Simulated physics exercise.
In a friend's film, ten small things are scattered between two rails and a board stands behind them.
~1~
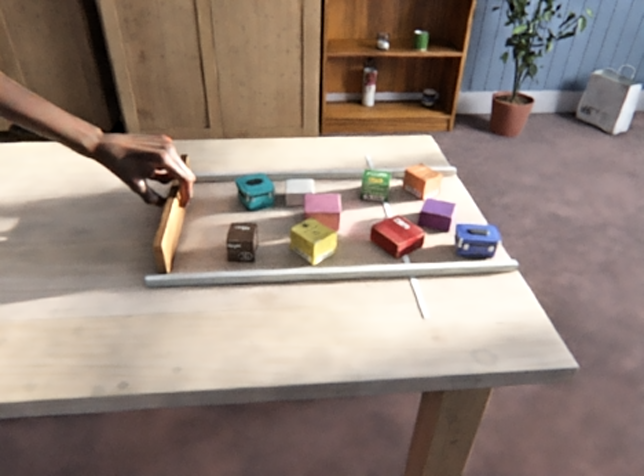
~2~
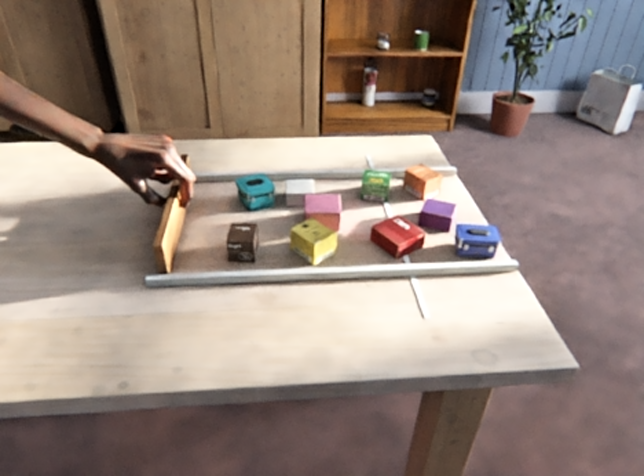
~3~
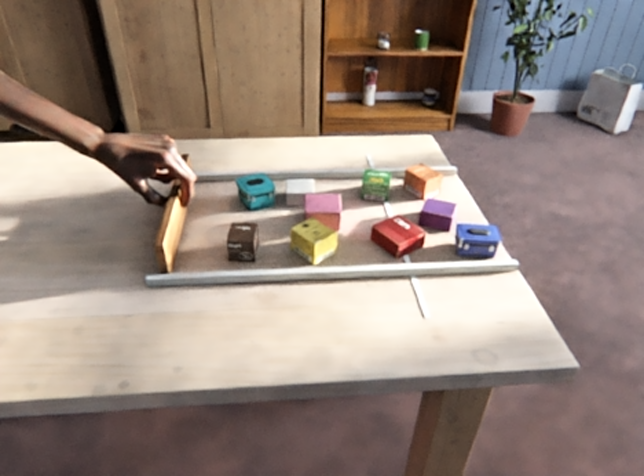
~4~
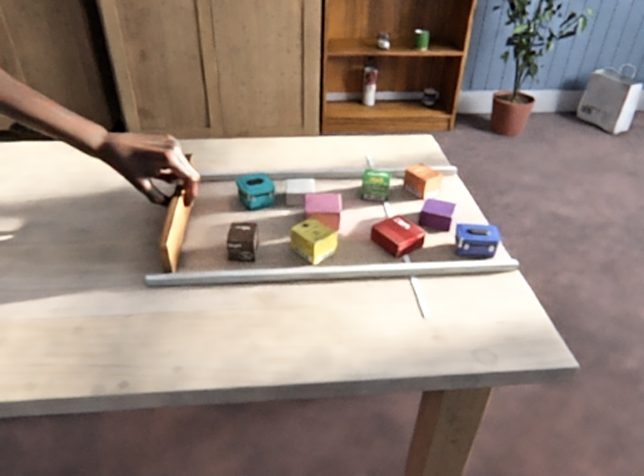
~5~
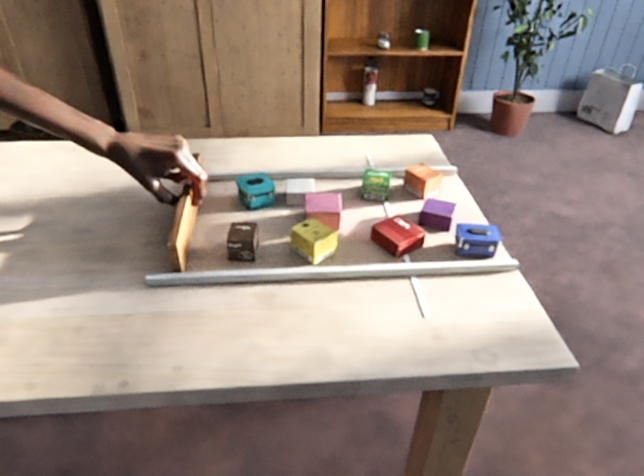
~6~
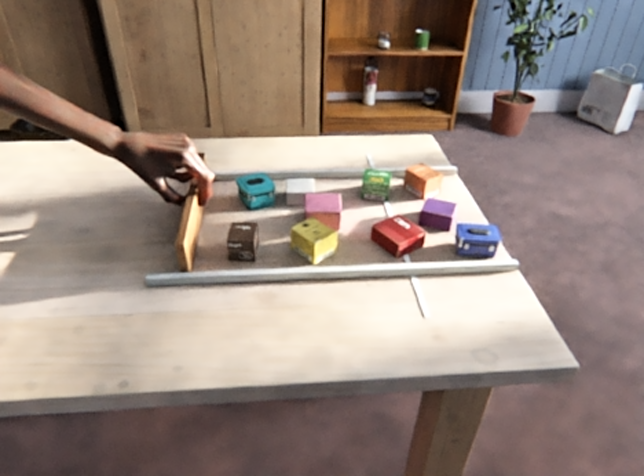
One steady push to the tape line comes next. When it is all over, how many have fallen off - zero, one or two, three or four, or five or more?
Basically the losses over the end count one or two in this one.
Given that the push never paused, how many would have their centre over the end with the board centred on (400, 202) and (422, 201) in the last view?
In that order 2 and 4.
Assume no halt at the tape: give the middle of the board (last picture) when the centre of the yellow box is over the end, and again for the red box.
The middle is at (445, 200) when it's the yellow box, and at (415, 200) when it's the red box.
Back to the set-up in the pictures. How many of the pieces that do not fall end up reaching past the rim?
The count would be 0.
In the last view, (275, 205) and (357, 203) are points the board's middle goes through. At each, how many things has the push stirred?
Moved so far: 4, then 9.
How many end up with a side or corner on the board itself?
The count is 3.
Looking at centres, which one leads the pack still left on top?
Foremost one: Green box.
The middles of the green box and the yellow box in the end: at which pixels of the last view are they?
You'll find the first one at (450, 182) and the second at (446, 240).
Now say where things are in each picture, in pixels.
The first picture shows blue case (476, 242); purple block (438, 214); orange box (422, 182); board (176, 209); tape (391, 218).
The second picture shows purple block (438, 214); green box (376, 186).
The third picture shows orange box (423, 181); turquoise case (256, 191).
The fourth picture shows blue case (476, 241); red box (398, 236).
The fifth picture shows purple block (438, 214); brown box (243, 241).
The sixth picture shows blue case (476, 241); purple block (438, 214); orange box (423, 181); board (194, 207); tape (391, 217).
Early on, none off yet; blue case at rest near (476, 241); purple block at rest near (438, 214); orange box at rest near (423, 181).
A while later, none off yet; blue case travelled a little near (487, 241); purple block at rest near (439, 213); orange box travelled about its own width near (450, 180).
Finally, the number that fall off is one or two; lost, orange box and blue case.
